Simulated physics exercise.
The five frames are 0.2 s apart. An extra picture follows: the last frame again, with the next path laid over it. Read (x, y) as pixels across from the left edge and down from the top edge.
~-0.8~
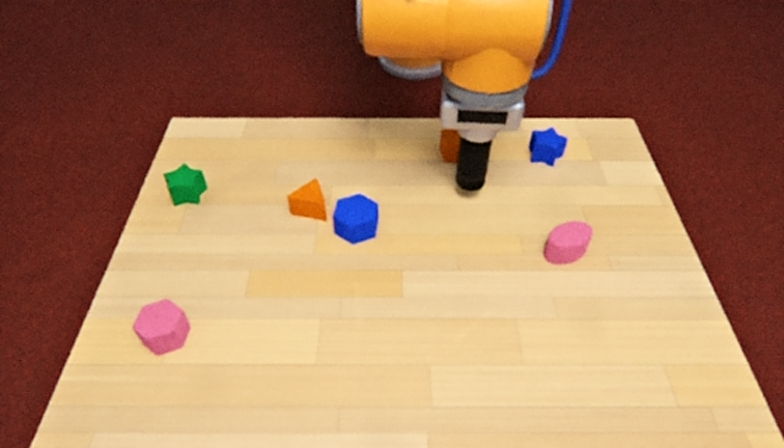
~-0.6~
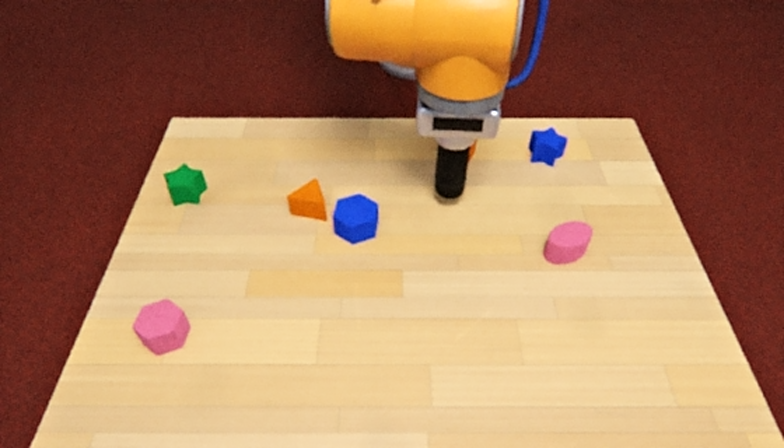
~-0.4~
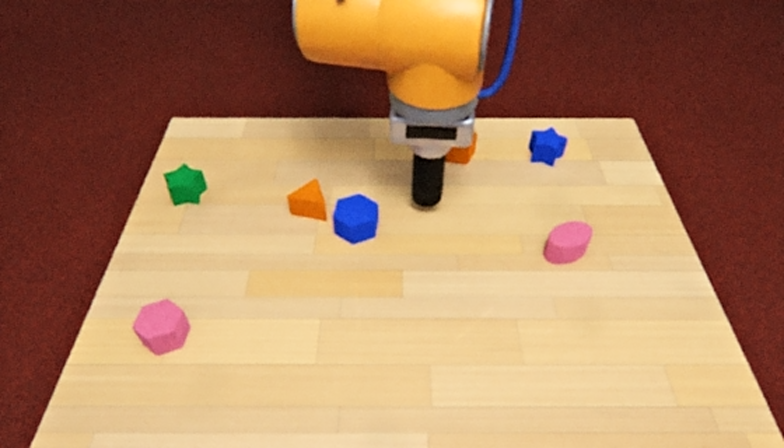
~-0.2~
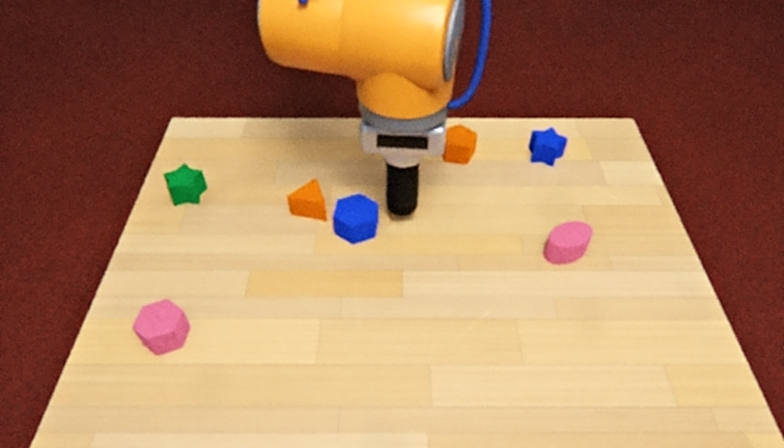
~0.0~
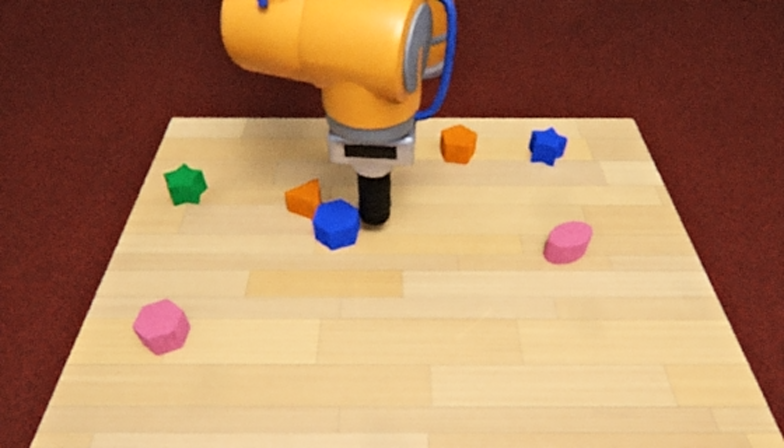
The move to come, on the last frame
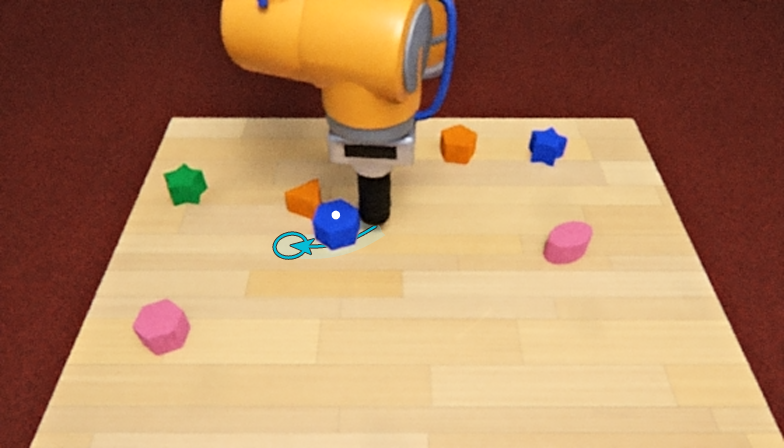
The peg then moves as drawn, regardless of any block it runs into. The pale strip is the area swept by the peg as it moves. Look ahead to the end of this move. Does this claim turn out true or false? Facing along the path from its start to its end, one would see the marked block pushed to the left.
Answer: False.
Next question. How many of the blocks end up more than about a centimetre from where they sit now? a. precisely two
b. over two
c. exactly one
That would be c.
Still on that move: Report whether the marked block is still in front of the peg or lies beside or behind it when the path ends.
Before the peg.
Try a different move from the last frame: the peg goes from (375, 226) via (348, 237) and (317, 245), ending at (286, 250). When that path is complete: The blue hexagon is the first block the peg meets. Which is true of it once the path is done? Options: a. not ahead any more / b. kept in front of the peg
Choice b: Kept in front of the peg.
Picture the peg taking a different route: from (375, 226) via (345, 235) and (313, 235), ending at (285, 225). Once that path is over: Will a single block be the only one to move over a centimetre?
Answer: Yes.
Path on the board, from (375, 226) through (351, 239) and (321, 246) to (291, 245); the dot is on the blue hexagon.
What follows on the original path. One third of the way, peg at (349, 229); blue hexagon at (308, 223), turned 20° clockwise.
Two thirds of the way, peg at (319, 235); blue hexagon at (279, 223), turned 40° clockwise.
At the end, peg at (288, 235); orange triangle in place; blue hexagon at (253, 217), turned 60° clockwise.
